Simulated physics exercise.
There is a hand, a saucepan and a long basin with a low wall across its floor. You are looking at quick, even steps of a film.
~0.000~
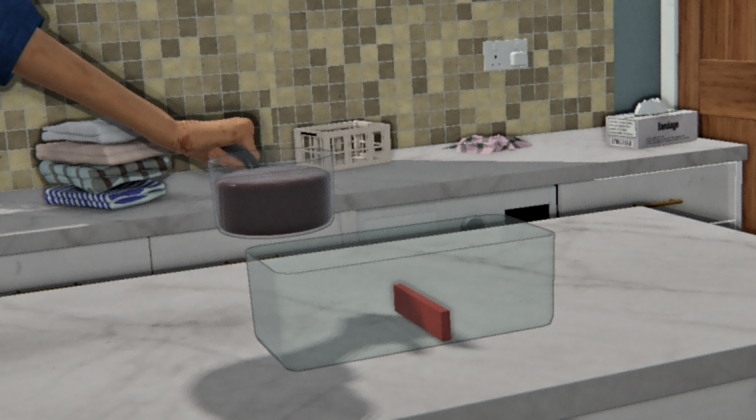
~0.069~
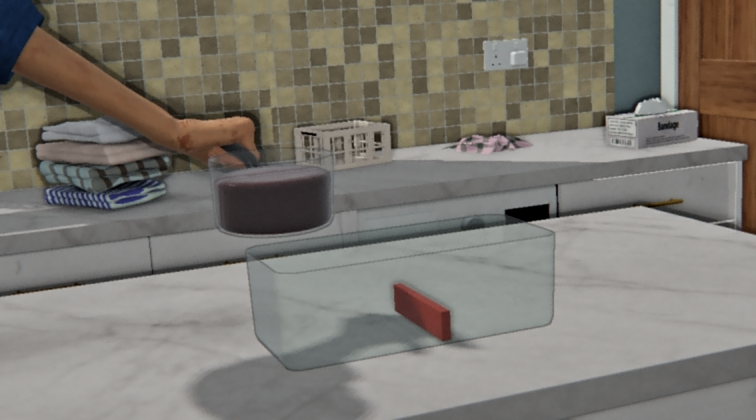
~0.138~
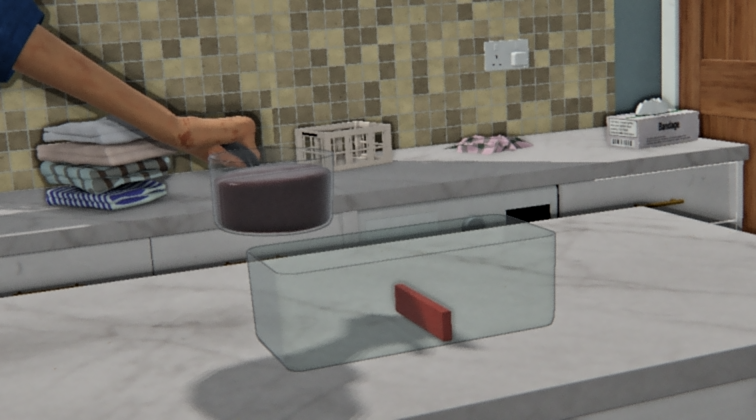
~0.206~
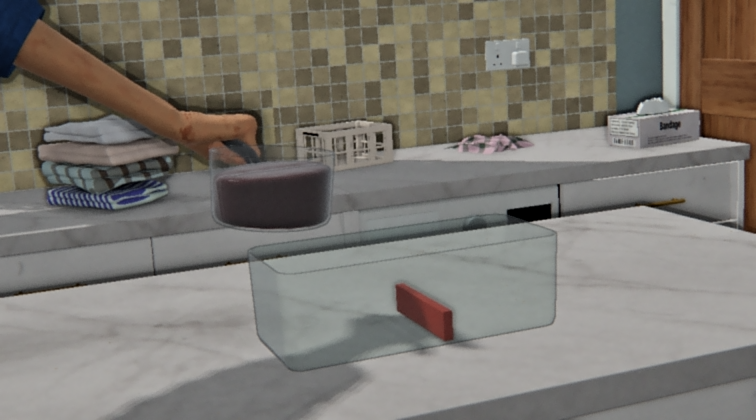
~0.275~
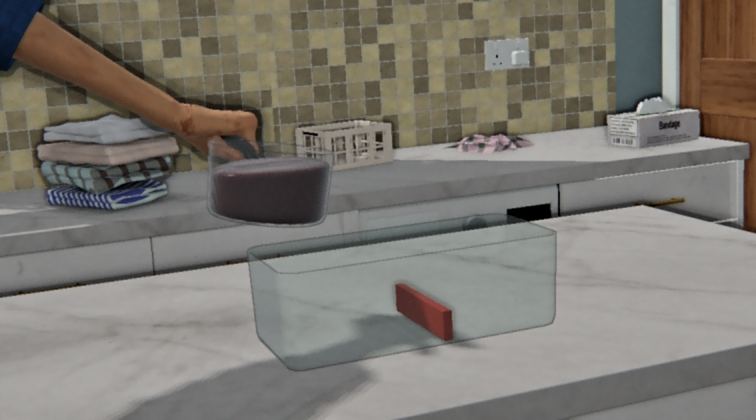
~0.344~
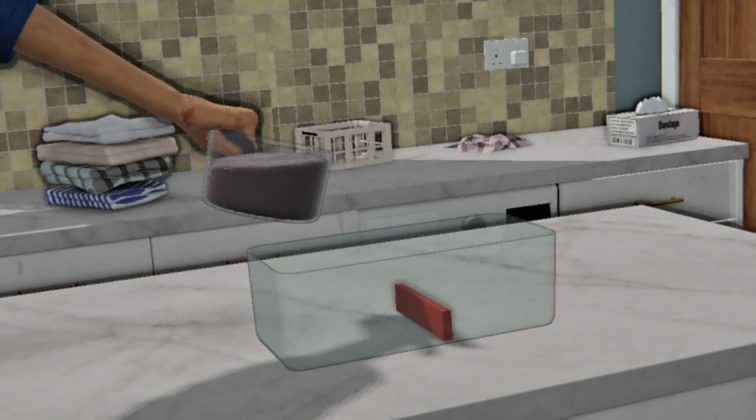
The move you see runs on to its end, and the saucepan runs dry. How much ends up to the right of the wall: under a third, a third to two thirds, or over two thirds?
A third to two thirds.
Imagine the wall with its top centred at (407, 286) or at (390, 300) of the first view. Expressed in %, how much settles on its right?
Try 1: Some 75 %; try 2: 90 %.
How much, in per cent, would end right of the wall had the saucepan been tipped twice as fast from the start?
Share on the right: Some 60 percent.
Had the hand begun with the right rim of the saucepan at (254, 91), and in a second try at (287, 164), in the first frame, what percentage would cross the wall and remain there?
One after the other: 15 %, 10 %.
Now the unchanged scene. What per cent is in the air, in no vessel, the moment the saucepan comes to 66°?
Roughly 25 percent.
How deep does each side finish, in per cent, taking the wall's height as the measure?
40 left, 50 right, give or take.
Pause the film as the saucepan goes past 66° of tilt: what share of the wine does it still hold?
65 per cent, roughly.
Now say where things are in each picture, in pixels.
In the first picture, tilt 0°; pouring edge (328, 153); surface from (214, 182) to (325, 169); the long basin's rim runs from (260, 263) to (527, 225); the wall's top is at (420, 298).
In the second picture, tilt 1°; pouring edge (329, 152); surface from (213, 181) to (326, 168).
In the third picture, tilt 2°; pouring edge (329, 153); surface from (213, 181) to (326, 167).
In the fourth picture, tilt 5°; pouring edge (330, 153); surface from (214, 177) to (326, 164).
In the fifth picture, tilt 9°; pouring edge (330, 153); surface from (211, 172) to (325, 161).
In the sixth picture, tilt 15°; pouring edge (329, 153); surface from (208, 167) to (324, 156).
Then, 0.82 s in, the tilt is 66° and 65 per cent is still to pour, 9 is left of the wall and 0 right of it.
Then, 1.17 s in, the tilt is 98° and 13 per cent is still to pour, 28 is left of the wall and 44 right of it.
Then, 1.53 s in, the tilt is 107° and 0 per cent is still to pour, 46 is left of the wall and 52 right of it.
Then, 1.93 s in, the tilt is 107° and 0 per cent is still to pour, 47 is left of the wall and 52 right of it.
Finally, 47 per cent lies left of the wall, 52 right of it and 1 outside.
